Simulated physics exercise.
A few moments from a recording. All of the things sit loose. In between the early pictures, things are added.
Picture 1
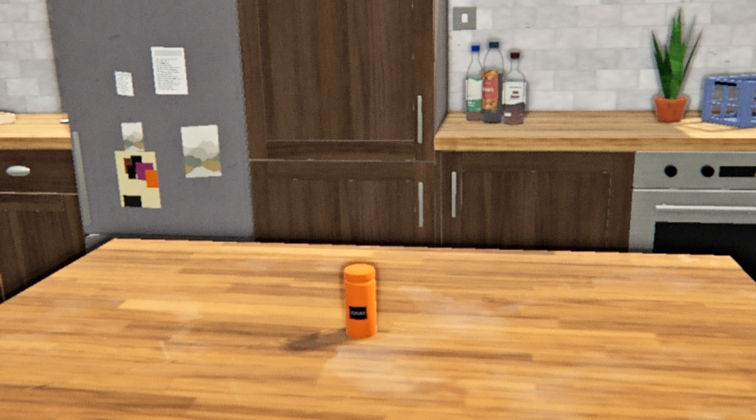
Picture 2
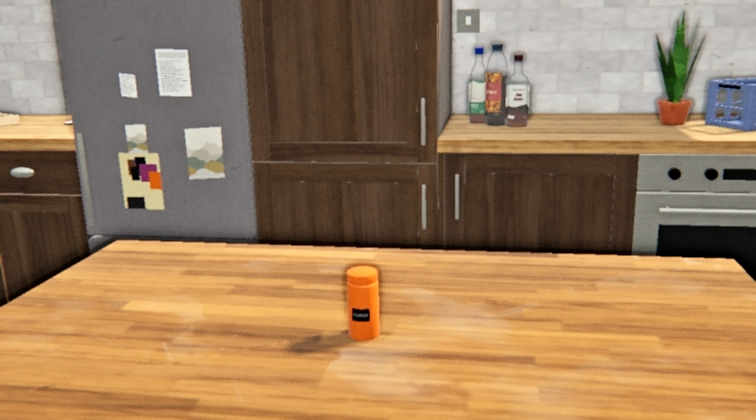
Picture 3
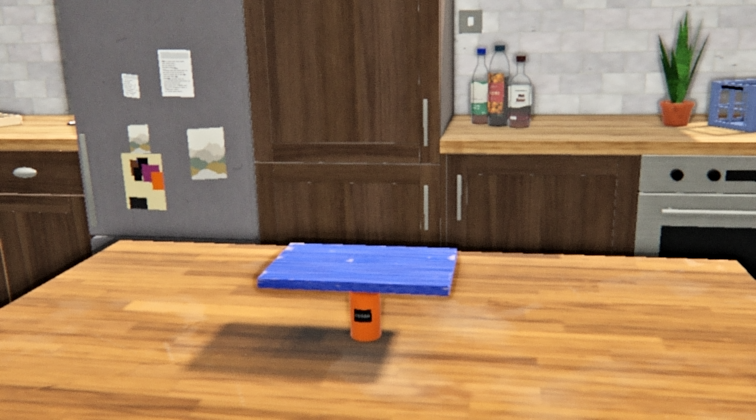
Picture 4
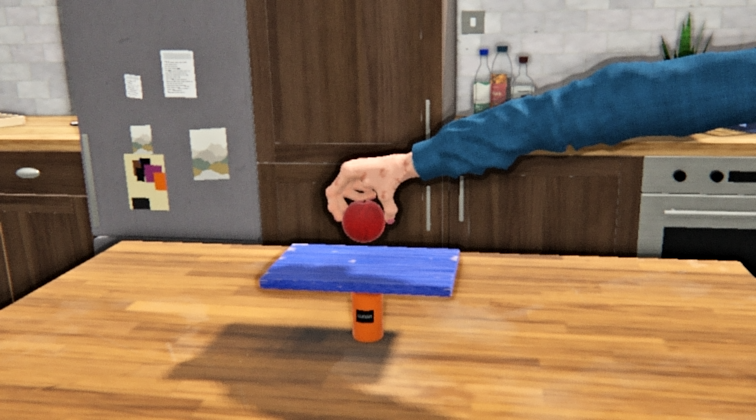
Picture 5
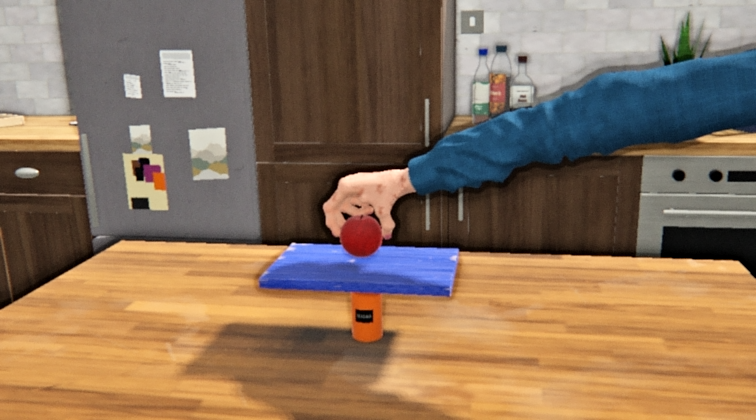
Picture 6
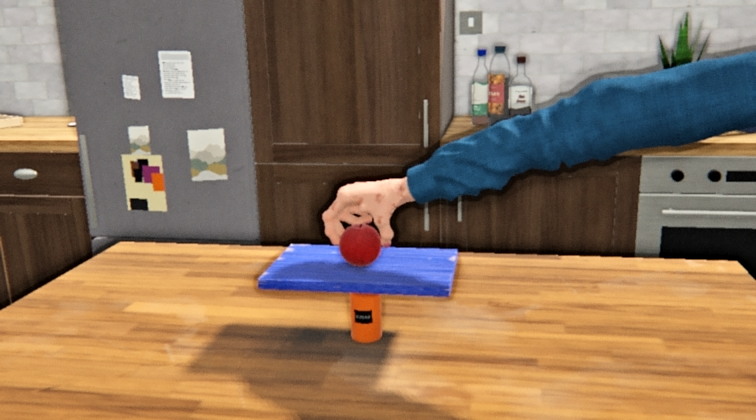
An orange bottle stood alone on a wooden kitchen table, then a blue board appeared balanced on top of it, and a hand reached in from the right and lowered a red apple onto the board.
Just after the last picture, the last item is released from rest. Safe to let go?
The stack carries the load.
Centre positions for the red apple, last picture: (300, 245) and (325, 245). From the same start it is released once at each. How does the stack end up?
Try one: The stack collapses; try two: The stack remains standing.
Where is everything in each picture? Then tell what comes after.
In the first picture, the last thing is not in view yet.
In the second picture, the last thing is not in view yet.
In the third picture, the last thing is not in view yet; blue board (362, 267).
In the fourth picture, coming down; red apple (364, 221); blue board (364, 268).
In the fifth picture, coming down; red apple (361, 236); blue board (364, 267).
In the sixth picture, in place under the hand; red apple (360, 245); blue board (363, 268).
Then, 0.50 s later than the last frame, all is still.
Then, 1.00 s later than the last frame, red apple resting near (360, 246).
When it is over, all 3 as before. End places, in pixels of the last picture, red apple near (360, 246). The stack stays up.
